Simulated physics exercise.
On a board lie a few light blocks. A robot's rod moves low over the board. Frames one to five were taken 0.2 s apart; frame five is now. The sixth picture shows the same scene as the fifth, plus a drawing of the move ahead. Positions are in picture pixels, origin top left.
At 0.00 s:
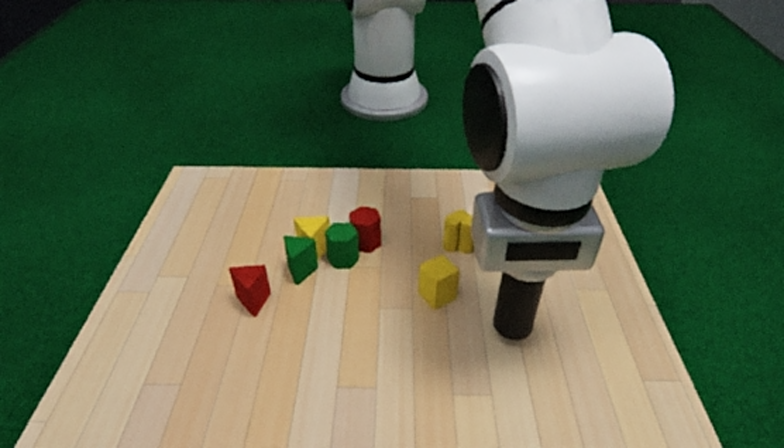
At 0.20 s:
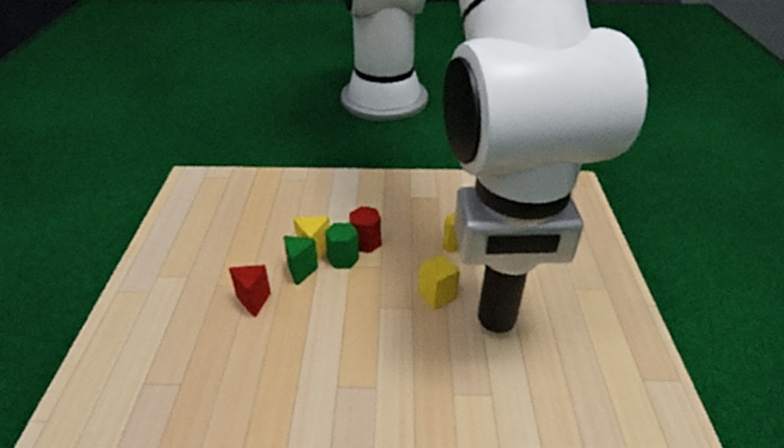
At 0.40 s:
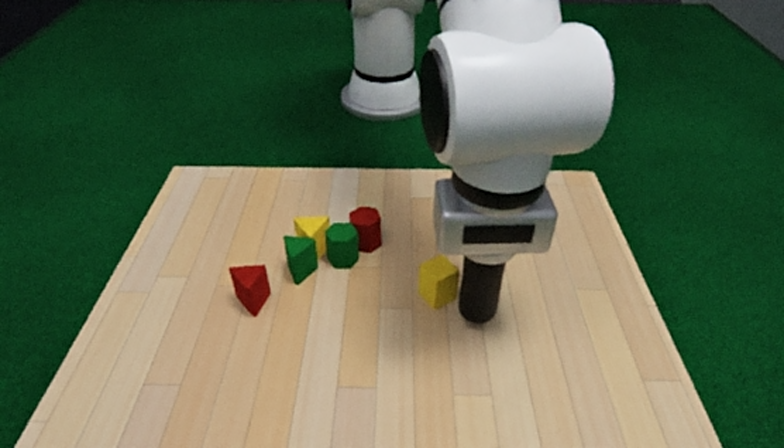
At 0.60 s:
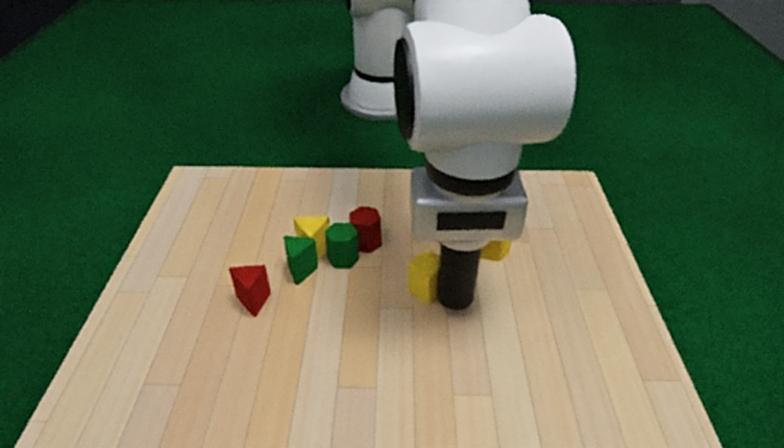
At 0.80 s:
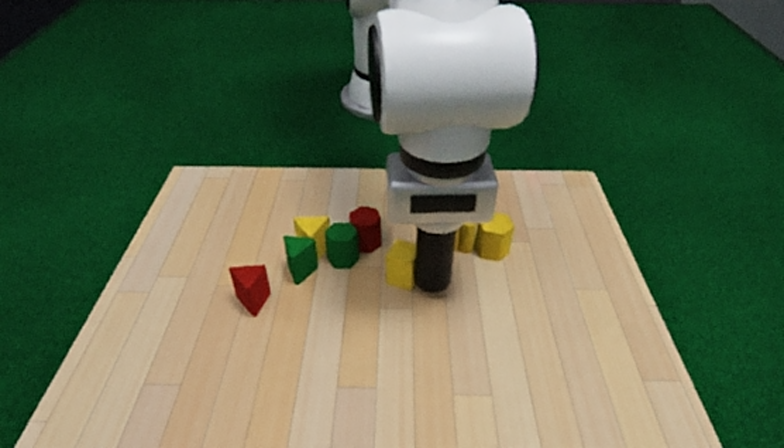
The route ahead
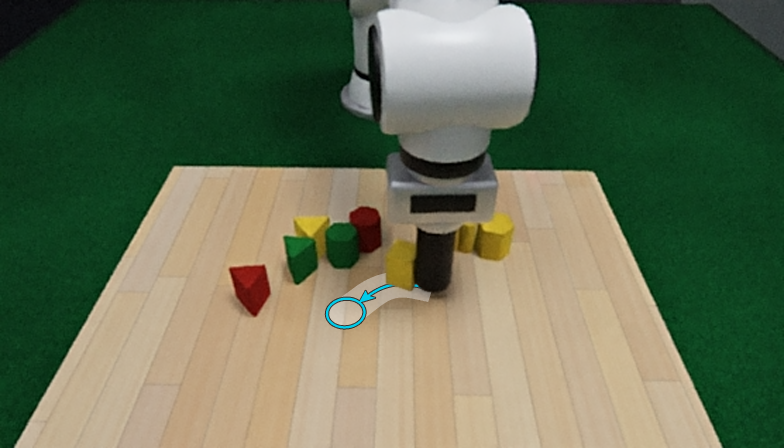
Robot arm sweeping its dark rod leftward over a wooden board, then pushing a yellow block toward the green and red blocks.
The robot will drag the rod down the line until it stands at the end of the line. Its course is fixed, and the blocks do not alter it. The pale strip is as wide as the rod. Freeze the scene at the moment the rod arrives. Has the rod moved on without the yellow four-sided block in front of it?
Yes, that is what happens.
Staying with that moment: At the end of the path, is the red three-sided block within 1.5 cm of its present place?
Yes, that is how it ends up.
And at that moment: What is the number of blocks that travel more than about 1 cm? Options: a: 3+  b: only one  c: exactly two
The answer is b.
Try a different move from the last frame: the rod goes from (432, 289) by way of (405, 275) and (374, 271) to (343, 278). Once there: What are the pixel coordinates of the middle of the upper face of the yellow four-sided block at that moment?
Near (321, 234).
The line goes from (432, 289) by way of (400, 284) and (370, 294) to (346, 313).
The first path, step by step. One third of the way, rod at (399, 276); yellow four-sided block at (375, 241), turned 30° clockwise.
Two thirds of the way, rod at (370, 287); green hexagon at (339, 230); yellow four-sided block at (368, 240), turned 40° clockwise.
At the end, rod at (345, 305); red three-sided block unmoved; green hexagon at (339, 230); red hexagon unmoved; yellow four-sided block at (368, 240), turned 40° clockwise.
